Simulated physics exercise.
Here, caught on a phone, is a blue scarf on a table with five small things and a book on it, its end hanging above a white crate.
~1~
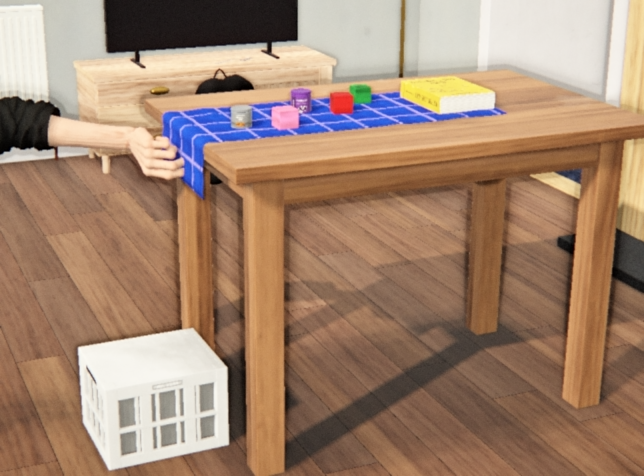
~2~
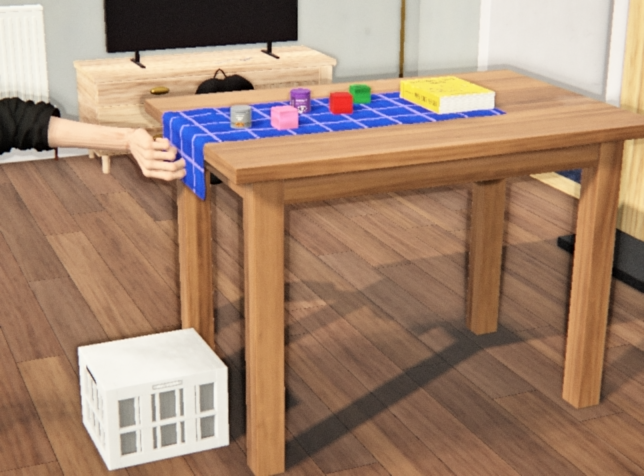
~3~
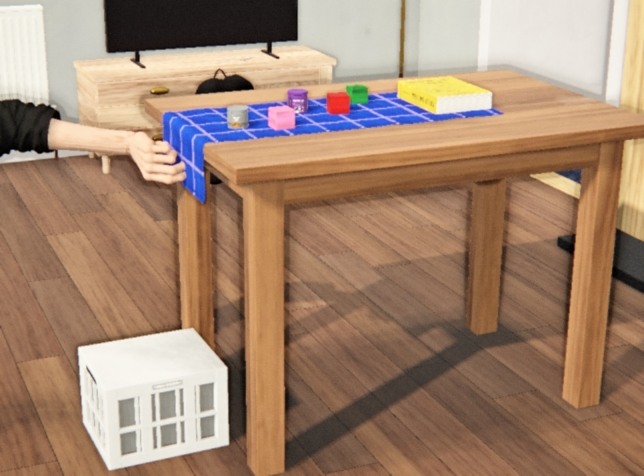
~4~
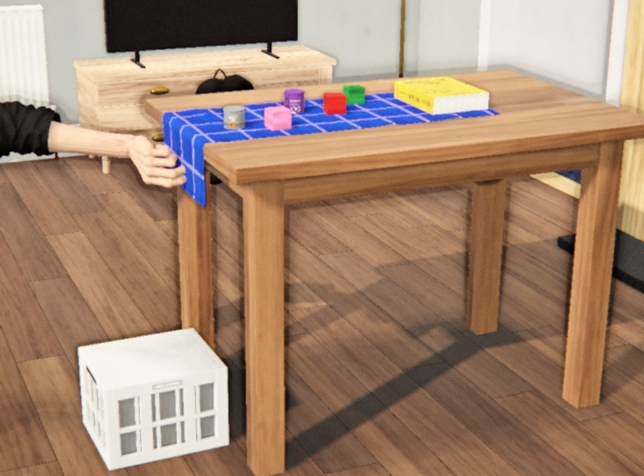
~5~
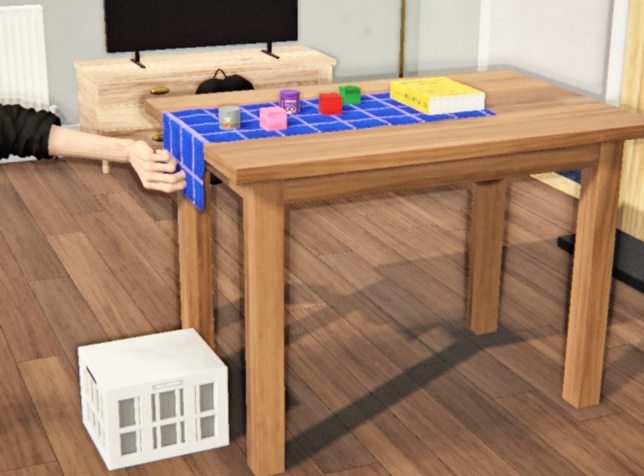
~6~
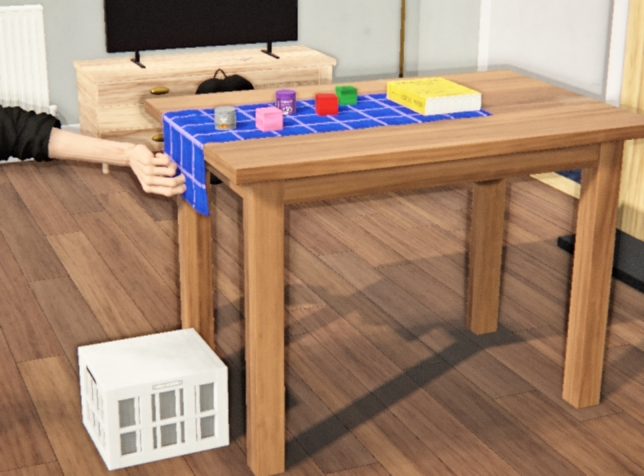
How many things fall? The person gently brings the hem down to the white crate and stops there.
Four.
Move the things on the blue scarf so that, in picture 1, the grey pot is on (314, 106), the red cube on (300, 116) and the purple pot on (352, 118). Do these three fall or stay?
Fate of the grey pot: It goes; fate of the red cube: It goes; fate of the purple pot: It goes.
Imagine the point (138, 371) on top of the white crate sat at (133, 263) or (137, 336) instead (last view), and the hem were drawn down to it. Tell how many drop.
The first gives 1, the second 3.
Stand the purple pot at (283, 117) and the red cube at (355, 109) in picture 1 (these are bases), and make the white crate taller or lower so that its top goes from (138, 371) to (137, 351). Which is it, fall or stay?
Purple pot is gone, red cube stays.
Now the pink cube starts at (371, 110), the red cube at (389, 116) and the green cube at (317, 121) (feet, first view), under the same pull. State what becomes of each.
The pink cube ends up on top still, the red cube ends up on top still, the green cube ends up off the top.
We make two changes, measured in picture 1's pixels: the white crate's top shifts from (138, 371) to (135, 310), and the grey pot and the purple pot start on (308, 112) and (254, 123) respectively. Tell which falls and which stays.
So the grey pot stays there, and the purple pot leaves.
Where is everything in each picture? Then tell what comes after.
The first picture shows hem (204, 199); grey pot (241, 107); pink cube (285, 108); purple pot (301, 90); red cube (342, 94); green cube (361, 86); top of the crate (138, 371).
The second picture shows hem (205, 200); grey pot (241, 107).
The third picture shows hem (205, 203); pink cube (282, 109).
The fourth picture shows hem (205, 207); purple pot (294, 91); top of the crate (138, 371).
The fifth picture shows hem (203, 212); red cube (331, 95).
The sixth picture shows hem (209, 215); grey pot (225, 109); pink cube (269, 110); purple pot (286, 92); red cube (326, 95); green cube (346, 87).
Soon after, hem near (184, 247); grey pot gone.
After that, hem near (183, 323); grey pot, pink cube and purple pot gone.
In the end, hem on the crate; grey pot, pink cube, purple pot and red cube gone. The count of fallen things is four.
